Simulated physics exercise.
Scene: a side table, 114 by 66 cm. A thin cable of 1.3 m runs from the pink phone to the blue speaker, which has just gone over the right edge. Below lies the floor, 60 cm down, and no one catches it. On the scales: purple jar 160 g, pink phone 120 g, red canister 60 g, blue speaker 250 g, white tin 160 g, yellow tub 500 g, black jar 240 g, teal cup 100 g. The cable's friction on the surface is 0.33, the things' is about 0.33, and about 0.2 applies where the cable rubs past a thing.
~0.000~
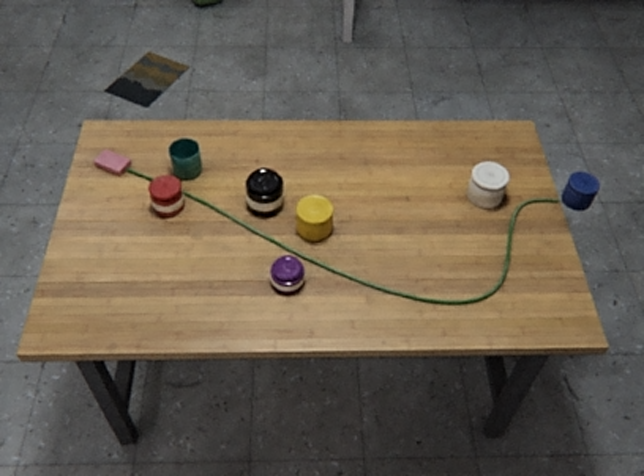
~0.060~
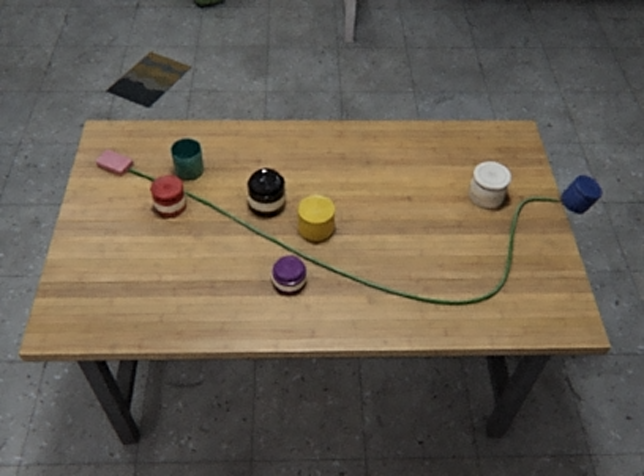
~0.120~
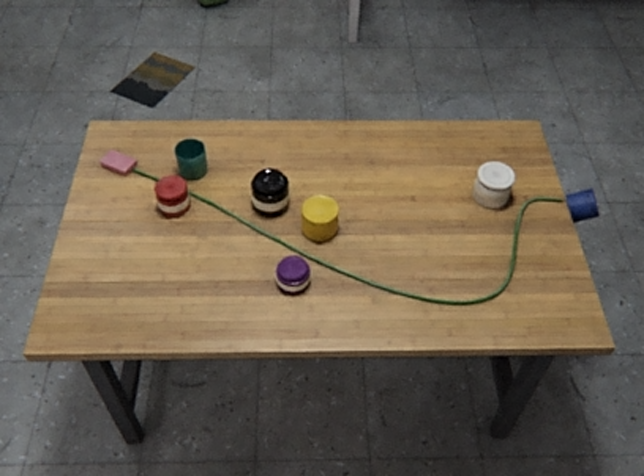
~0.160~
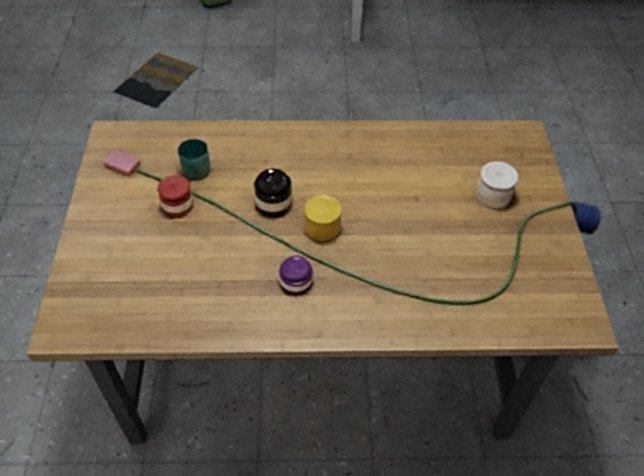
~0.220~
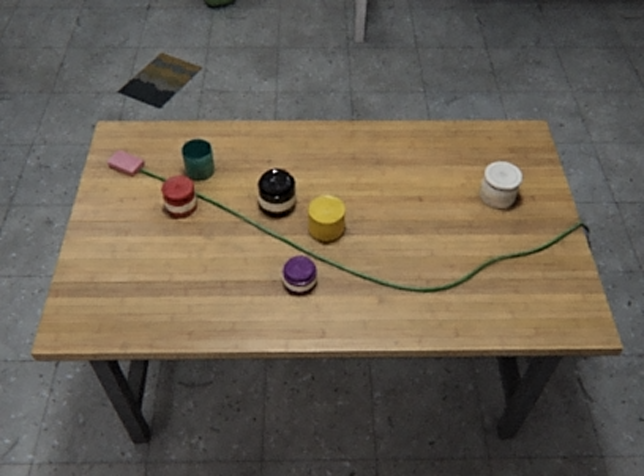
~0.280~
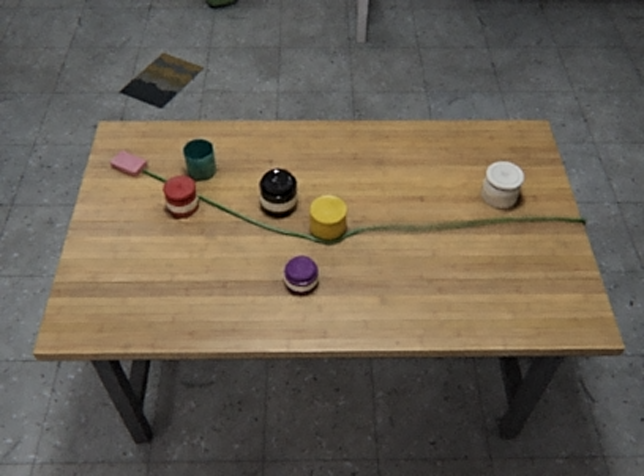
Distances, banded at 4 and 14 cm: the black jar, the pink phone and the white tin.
Outcome: The black jar is left almost undisturbed; the pink phone is left well displaced; the white tin is left almost undisturbed.
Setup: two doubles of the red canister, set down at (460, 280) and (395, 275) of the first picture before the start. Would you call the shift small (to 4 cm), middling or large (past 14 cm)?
Result, in order: Major / major.
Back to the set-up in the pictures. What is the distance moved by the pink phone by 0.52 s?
Pink phone: Roughly 30 cm.
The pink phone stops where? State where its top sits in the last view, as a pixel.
Last view, top position: About (257, 217).
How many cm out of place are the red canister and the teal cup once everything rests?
Red canister: 4 cm; teal cup: 0 cm.
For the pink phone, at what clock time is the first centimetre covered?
For the pink phone, 0.30 seconds.
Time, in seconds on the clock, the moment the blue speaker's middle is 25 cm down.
Close to 0.30 s.
After 0.5 s, the cable's tail end at (246, 206); pink phone 28 cm off its start, blue speaker over the edge, red canister 4 cm off its start.
After 0.7 s, the cable's tail end at (274, 223); pink phone 36 cm off its start, black jar 1 cm off its start, blue speaker over the edge.
After 1.0 s, the cable's tail end at (275, 224); pink phone 36 cm off its start at (257, 217), black jar 1 cm off its start at (284, 180), blue speaker over the edge.
After 1.2 s, the cable's tail end at (275, 224); pink phone 36 cm off its start, black jar 1 cm off its start, blue speaker over the edge.
After 2.4 s, the cable's tail end at (275, 224); pink phone 36 cm off its start at (257, 217), black jar 1 cm off its start at (284, 180), white tin 0 cm off its start at (506, 174), blue speaker over the edge.
